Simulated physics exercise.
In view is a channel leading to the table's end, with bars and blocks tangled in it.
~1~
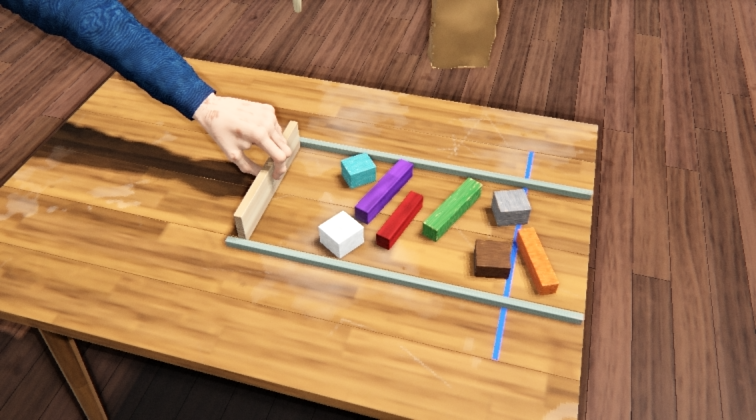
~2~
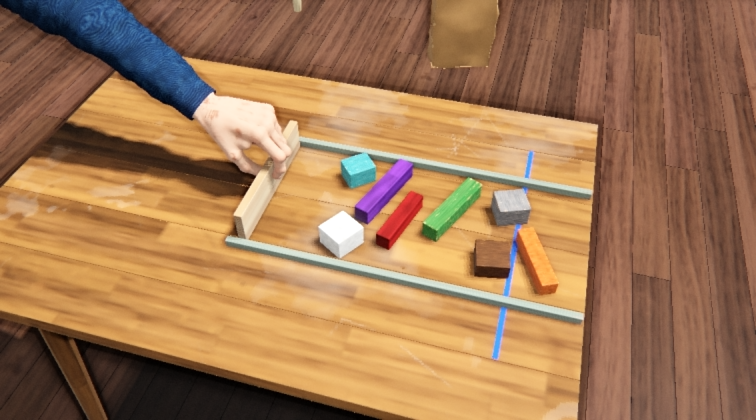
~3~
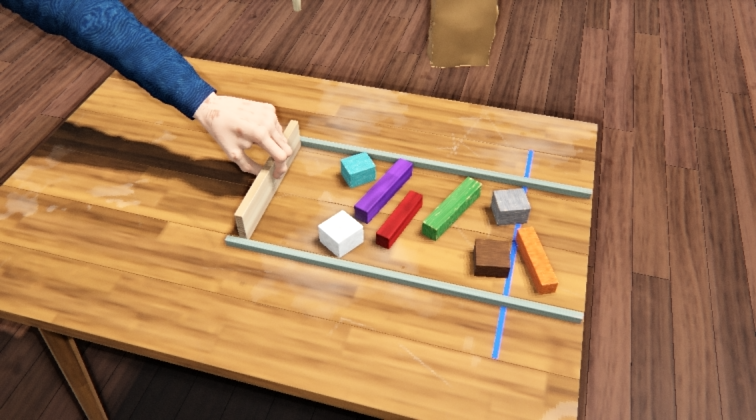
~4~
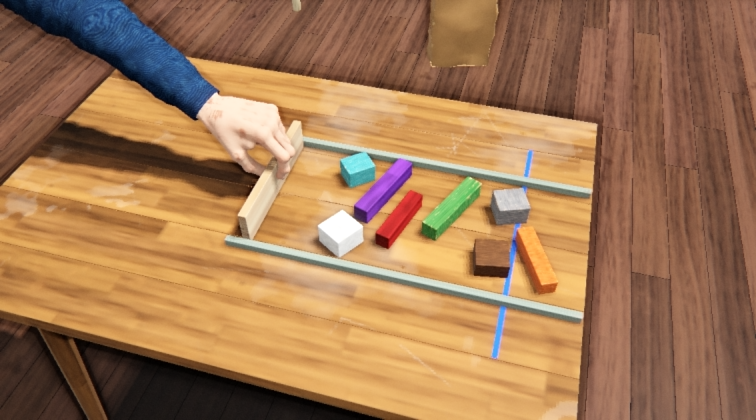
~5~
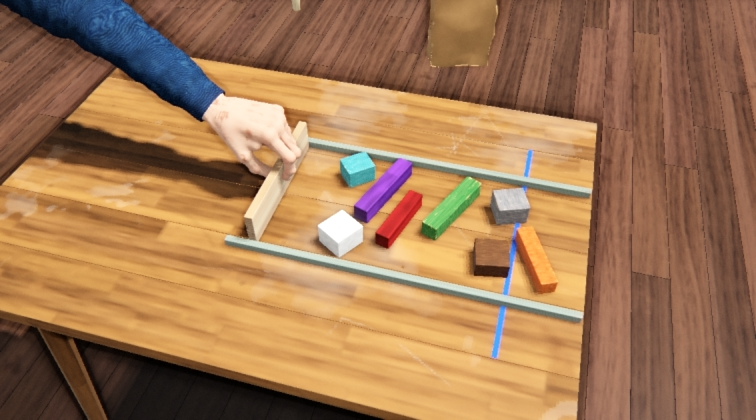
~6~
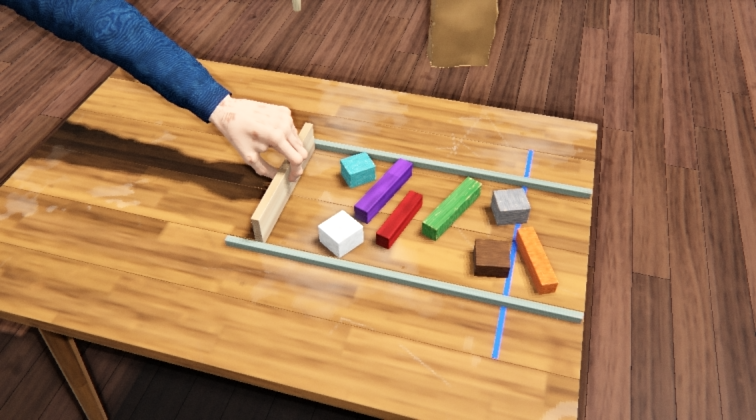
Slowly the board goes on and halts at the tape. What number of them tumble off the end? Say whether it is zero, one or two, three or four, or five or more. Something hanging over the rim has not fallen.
The count of pieces that drop is one or two, then.
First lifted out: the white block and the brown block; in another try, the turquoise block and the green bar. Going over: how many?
Count: 1 (first case); 1 (second).
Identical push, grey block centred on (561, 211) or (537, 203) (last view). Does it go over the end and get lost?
Goes off the edge; goes off the edge.
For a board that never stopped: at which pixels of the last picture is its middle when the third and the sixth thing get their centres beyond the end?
At (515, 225) for the third, at (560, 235) for the sixth.
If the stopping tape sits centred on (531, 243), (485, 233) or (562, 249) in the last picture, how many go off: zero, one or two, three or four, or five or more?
Tape by tape, the falls would be either three or four, then none at all, then five or over.
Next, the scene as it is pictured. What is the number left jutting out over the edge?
In total, 1 of them.
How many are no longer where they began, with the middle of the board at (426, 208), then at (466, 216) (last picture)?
At the first spot the count is 7, and at the second it is 8.
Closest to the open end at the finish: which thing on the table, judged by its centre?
It's the brown block that ends up nearest.
Early on, none off yet; orange bar at rest near (536, 259); grey block at rest near (510, 207); brown block at rest near (492, 258).
A while later, none off yet; orange bar at rest near (536, 259); grey block at rest near (513, 208); brown block moving near (496, 260).
Further along, none off yet; orange bar travelled a little near (570, 265); grey block travelled well along near (568, 223); brown block travelled about its own width near (545, 280).
Finally, the number that fall off is one or two; lost, grey block and orange bar.
